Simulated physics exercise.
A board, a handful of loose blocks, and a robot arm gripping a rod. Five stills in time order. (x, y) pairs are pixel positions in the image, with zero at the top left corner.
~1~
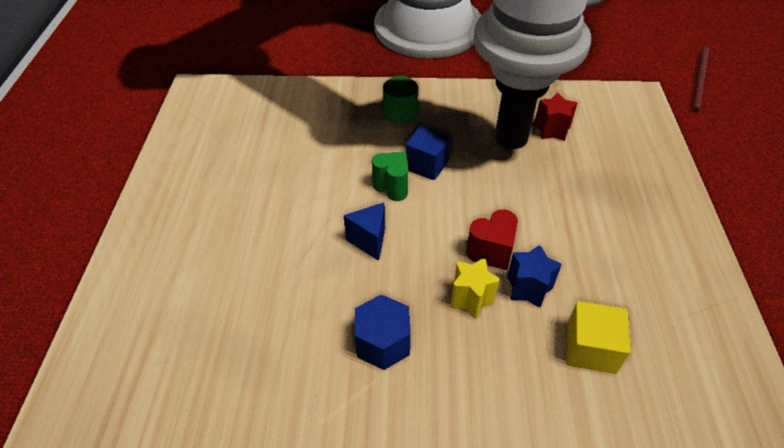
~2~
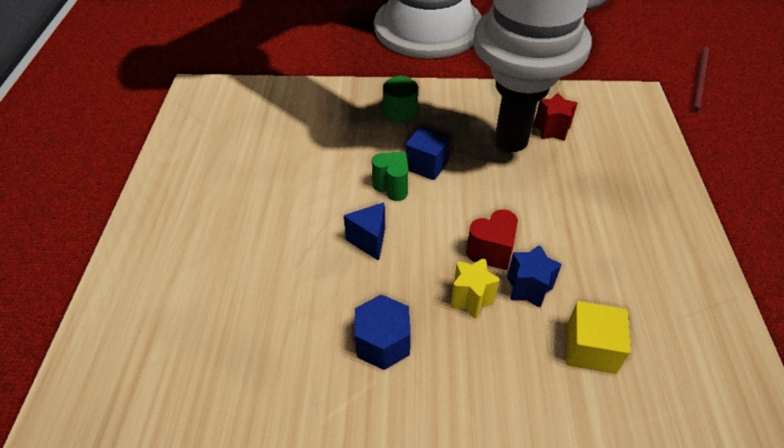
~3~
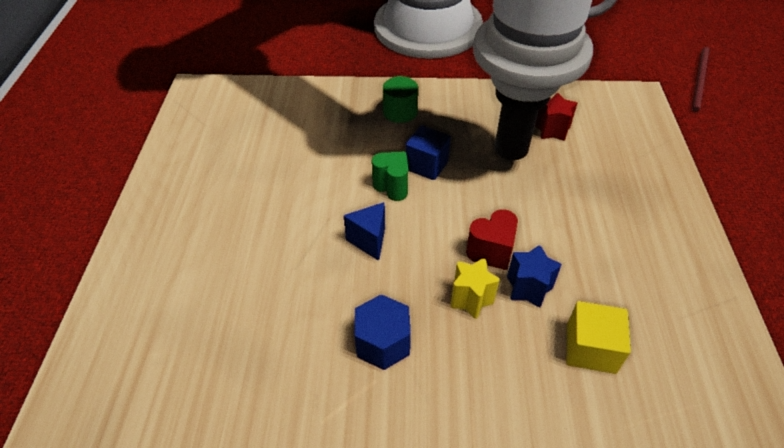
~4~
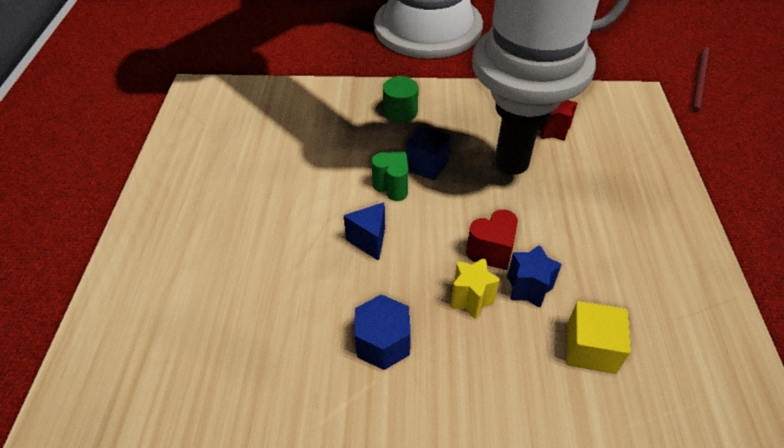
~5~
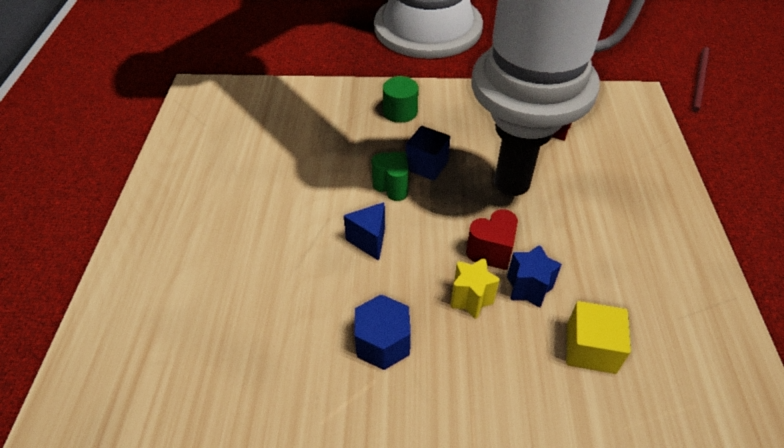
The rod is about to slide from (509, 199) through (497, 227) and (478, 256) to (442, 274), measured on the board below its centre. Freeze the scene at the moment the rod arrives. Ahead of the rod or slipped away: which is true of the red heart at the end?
Slipped off.
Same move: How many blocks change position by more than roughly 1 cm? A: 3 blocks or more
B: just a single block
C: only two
The answer is C.
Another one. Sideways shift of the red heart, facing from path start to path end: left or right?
Toward the left.
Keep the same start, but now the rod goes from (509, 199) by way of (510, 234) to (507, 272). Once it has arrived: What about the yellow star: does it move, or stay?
By the last moment, the yellow star will have left its place.
On the path given first. One third of the way, rod at (500, 212); red heart at (494, 236).
Two thirds of the way, rod at (481, 241); yellow star at (467, 293); red heart at (489, 263), turned 20° clockwise.
At the end, rod at (444, 260); yellow star at (466, 301), turned 20° clockwise; red heart at (485, 270); blue star unmoved.
